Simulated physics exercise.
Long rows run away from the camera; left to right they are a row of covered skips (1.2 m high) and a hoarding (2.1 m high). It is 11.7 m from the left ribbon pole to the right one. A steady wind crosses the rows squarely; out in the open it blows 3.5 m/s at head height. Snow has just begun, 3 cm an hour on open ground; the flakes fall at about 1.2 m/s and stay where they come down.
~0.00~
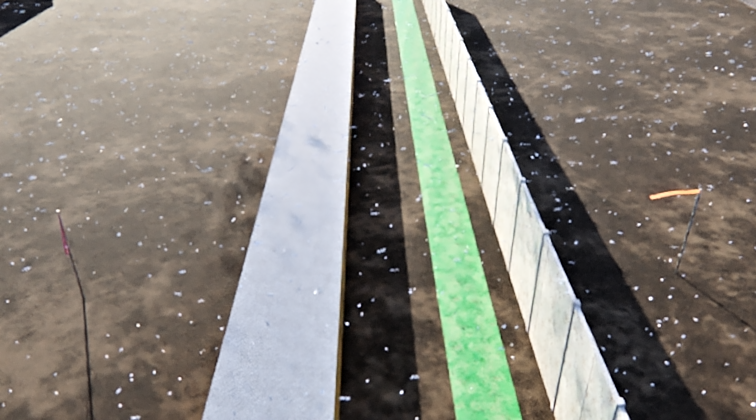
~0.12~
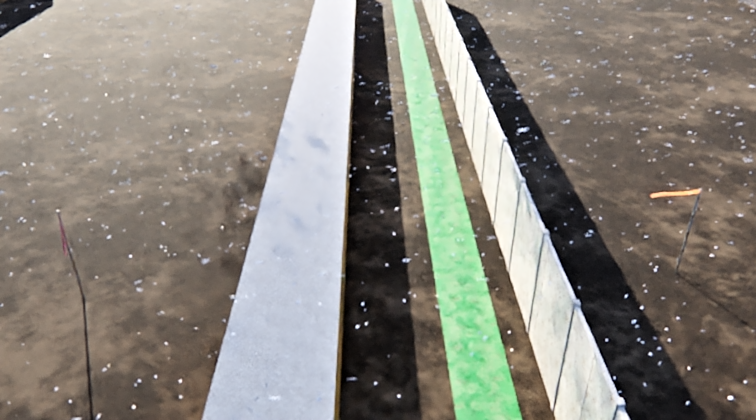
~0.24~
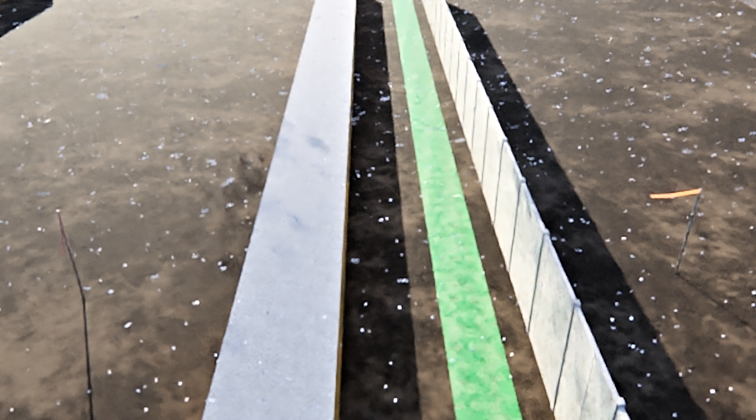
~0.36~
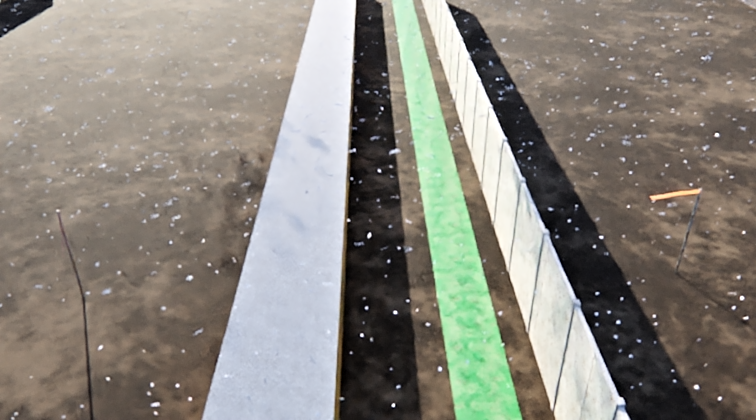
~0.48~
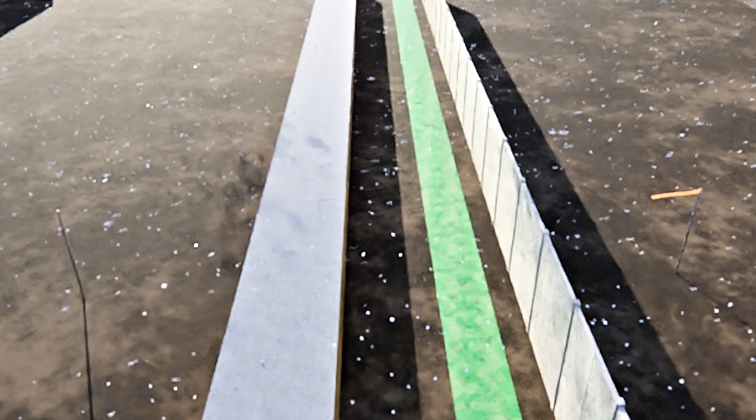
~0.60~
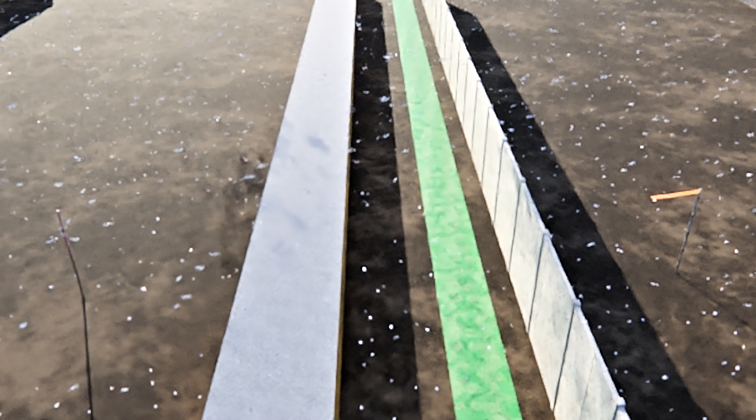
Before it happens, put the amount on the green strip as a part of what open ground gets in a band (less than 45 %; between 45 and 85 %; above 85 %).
On the green strip: From 45 to 85 % of what open ground gets.
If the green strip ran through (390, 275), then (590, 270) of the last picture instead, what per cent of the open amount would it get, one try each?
In turn about 80 %, 110 %.
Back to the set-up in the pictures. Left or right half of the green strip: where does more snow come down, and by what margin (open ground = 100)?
The left half, by about 10 points.
After 10 minutes open ground has 5 mm and the green strip 4 mm.
After 30 minutes open ground has 15 mm and the green strip 11 mm.
After 60 minutes open ground has 30 mm and the green strip 21 mm, so the green strip has 71 % of the open amount; the left half of it has 76 %, the right half 66 %.
